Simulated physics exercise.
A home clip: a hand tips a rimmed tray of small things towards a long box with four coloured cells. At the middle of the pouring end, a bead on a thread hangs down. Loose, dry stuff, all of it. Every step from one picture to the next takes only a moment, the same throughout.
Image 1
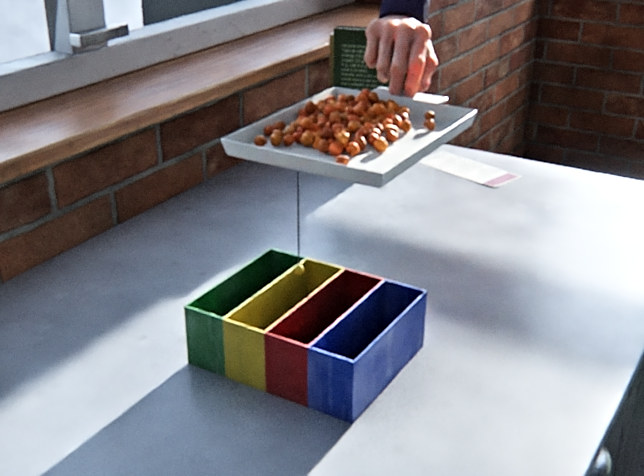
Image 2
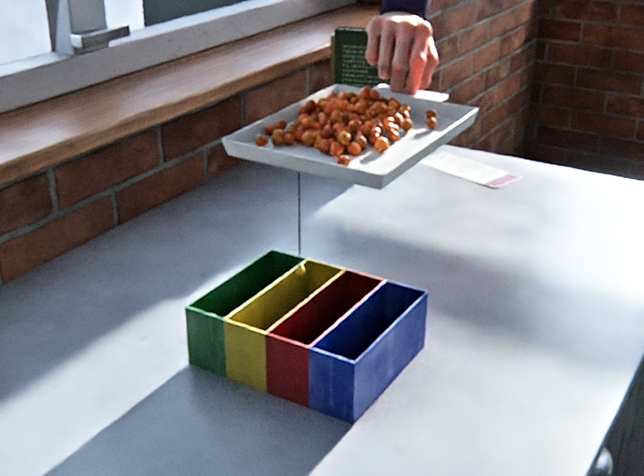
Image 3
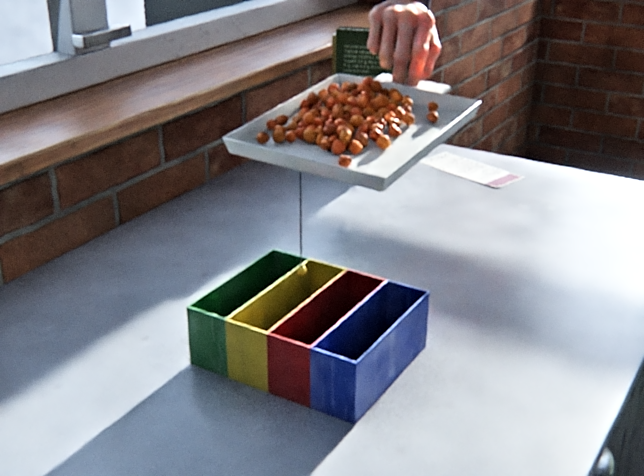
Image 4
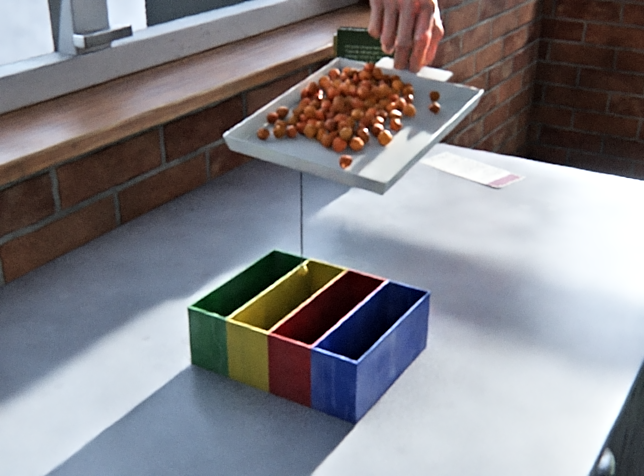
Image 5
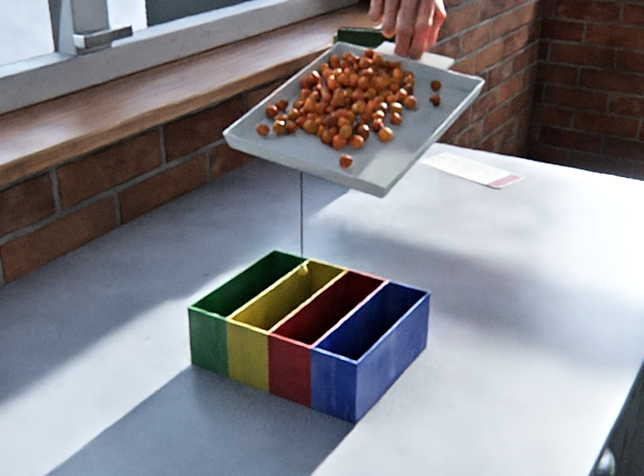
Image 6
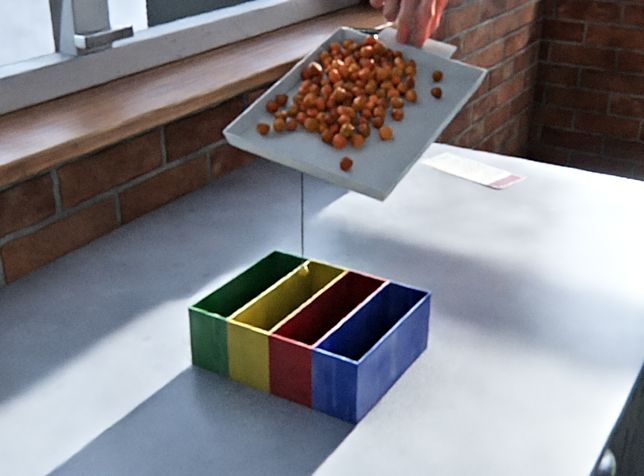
A hand held a pale tray of small orange-brown pieces above a box with green, yellow, red and blue sections, then gradually raised the far side, slanting the tray down towards the front.
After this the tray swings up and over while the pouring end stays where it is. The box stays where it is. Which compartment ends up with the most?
The blue one.
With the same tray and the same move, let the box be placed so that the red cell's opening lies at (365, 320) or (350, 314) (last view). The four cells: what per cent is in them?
Around 100 then around 90 per cent.
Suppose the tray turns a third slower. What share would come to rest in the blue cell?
I'd put it at some 40 per cent.
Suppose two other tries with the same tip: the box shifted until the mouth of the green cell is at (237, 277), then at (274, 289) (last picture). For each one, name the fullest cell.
In turn: Blue; the cell in red.
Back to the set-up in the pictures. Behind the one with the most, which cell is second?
Second place belongs to the cell in red.
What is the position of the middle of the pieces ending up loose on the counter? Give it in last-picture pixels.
I'd put the middle at roughly (423, 427).
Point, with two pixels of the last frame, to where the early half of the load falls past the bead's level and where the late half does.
Starting near (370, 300), moving on to near (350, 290).
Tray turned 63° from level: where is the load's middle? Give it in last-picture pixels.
Somewhere around pixel (358, 154) in the last picture.
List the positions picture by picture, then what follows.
The first picture shows corners of the pouring end at (227, 139) and (380, 171), level; middle of the load at (345, 119), coated peanuts; bead on its thread at (299, 270); green cell at (205, 335); yellow cell at (245, 349); red cell at (287, 364); blue cell at (331, 379).
The second picture shows corners of the pouring end at (228, 139) and (381, 172), level; middle of the load at (346, 117).
The third picture shows corners of the pouring end at (229, 137) and (382, 175), tipped barely, lowest at the right corner; middle of the load at (347, 111).
The fourth picture shows corners of the pouring end at (230, 134) and (383, 179), tipped a little, lowest at the right corner; middle of the load at (348, 103).
The fifth picture shows corners of the pouring end at (229, 132) and (383, 184), tipped a little, lowest at the right corner; middle of the load at (349, 95).
The sixth picture shows corners of the pouring end at (230, 131) and (384, 188), tipped clearly, lowest at the right corner; middle of the load at (350, 89); green cell at (209, 337); yellow cell at (249, 350); red cell at (291, 365); blue cell at (335, 380).
Soon, tray tipped steeply; most on the tray; a small part in the blue cell; a stray few in the red cell; a stray few in the yellow cell; a small part falling or outside the box.
A while on, tray tipped past a quarter turn; about a third on the tray; about a quarter in the blue cell; a small part in the red cell; a stray few in the yellow cell; about a quarter falling or outside the box.
Towards the end, tray tipped past a quarter turn; about half in the blue cell; about a third in the red cell; a small part in the yellow cell; a small part falling or outside the box.
Finally, tray tipped past a quarter turn; about half in the blue cell; about a third in the red cell; a small part in the yellow cell; none in the green cell; a small part outside the box.
